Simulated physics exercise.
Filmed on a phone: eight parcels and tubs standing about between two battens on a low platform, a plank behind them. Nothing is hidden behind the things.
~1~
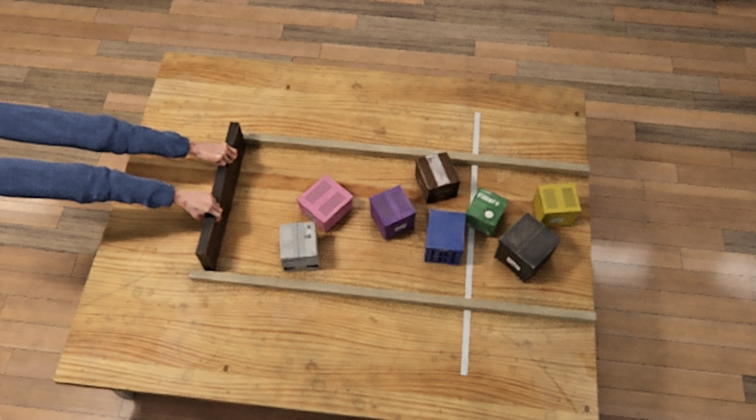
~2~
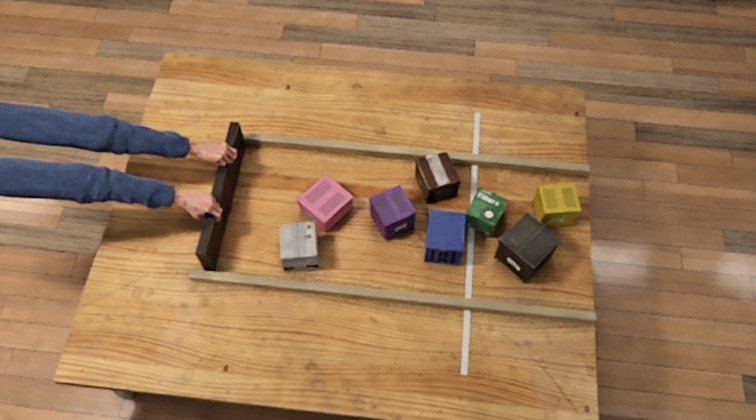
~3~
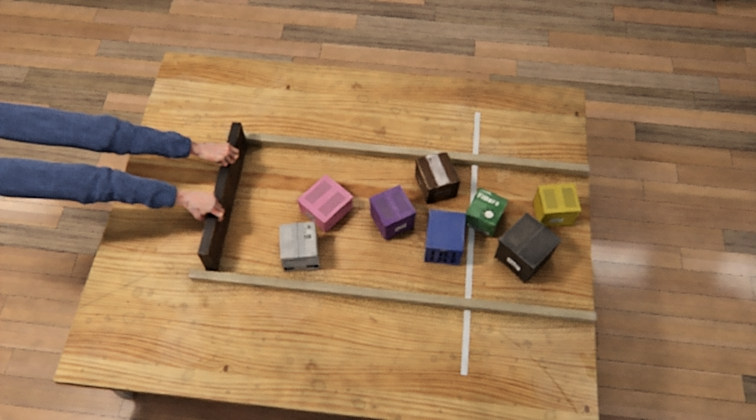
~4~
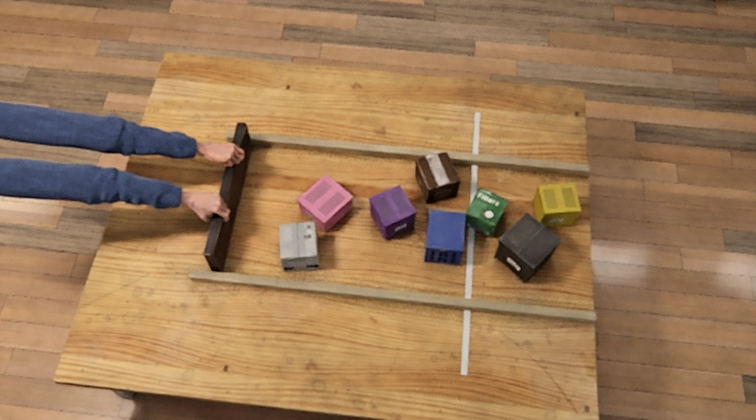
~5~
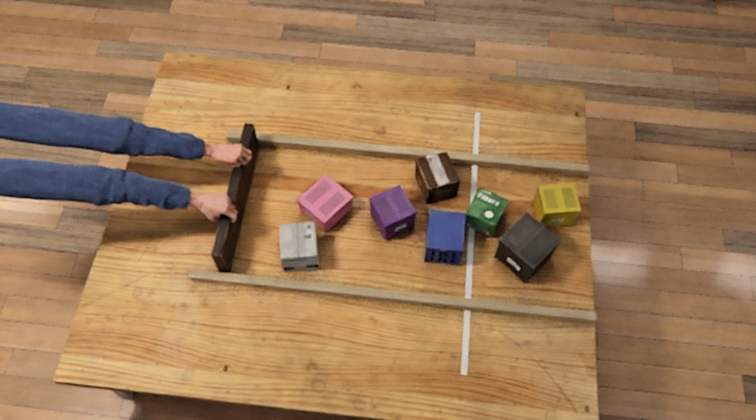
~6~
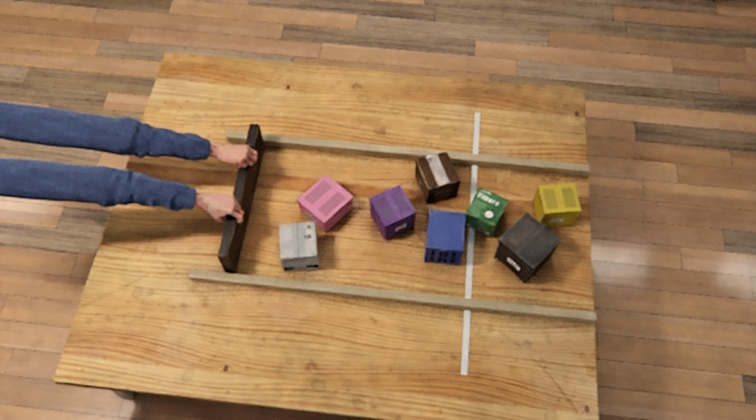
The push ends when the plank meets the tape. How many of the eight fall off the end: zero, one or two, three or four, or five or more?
In the end the number that fall off is zero.
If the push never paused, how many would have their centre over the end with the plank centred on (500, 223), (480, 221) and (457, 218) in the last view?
It would be 1, 0 and 0.
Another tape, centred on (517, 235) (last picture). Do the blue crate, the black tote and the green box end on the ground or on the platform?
The blue crate does not fall, the black tote falls, the green box holds on.
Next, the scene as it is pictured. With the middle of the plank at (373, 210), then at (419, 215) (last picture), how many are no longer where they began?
By then 4, and 7.
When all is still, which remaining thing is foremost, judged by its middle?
That is the black tote.
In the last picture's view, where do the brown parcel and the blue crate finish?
First (519, 181), then (535, 277).
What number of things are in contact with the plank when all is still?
2 of them.
Soon after, none off yet; yellow tote at rest near (556, 206); black tote at rest near (526, 248); green box at rest near (486, 212).
At rest, the number that fall off is zero.
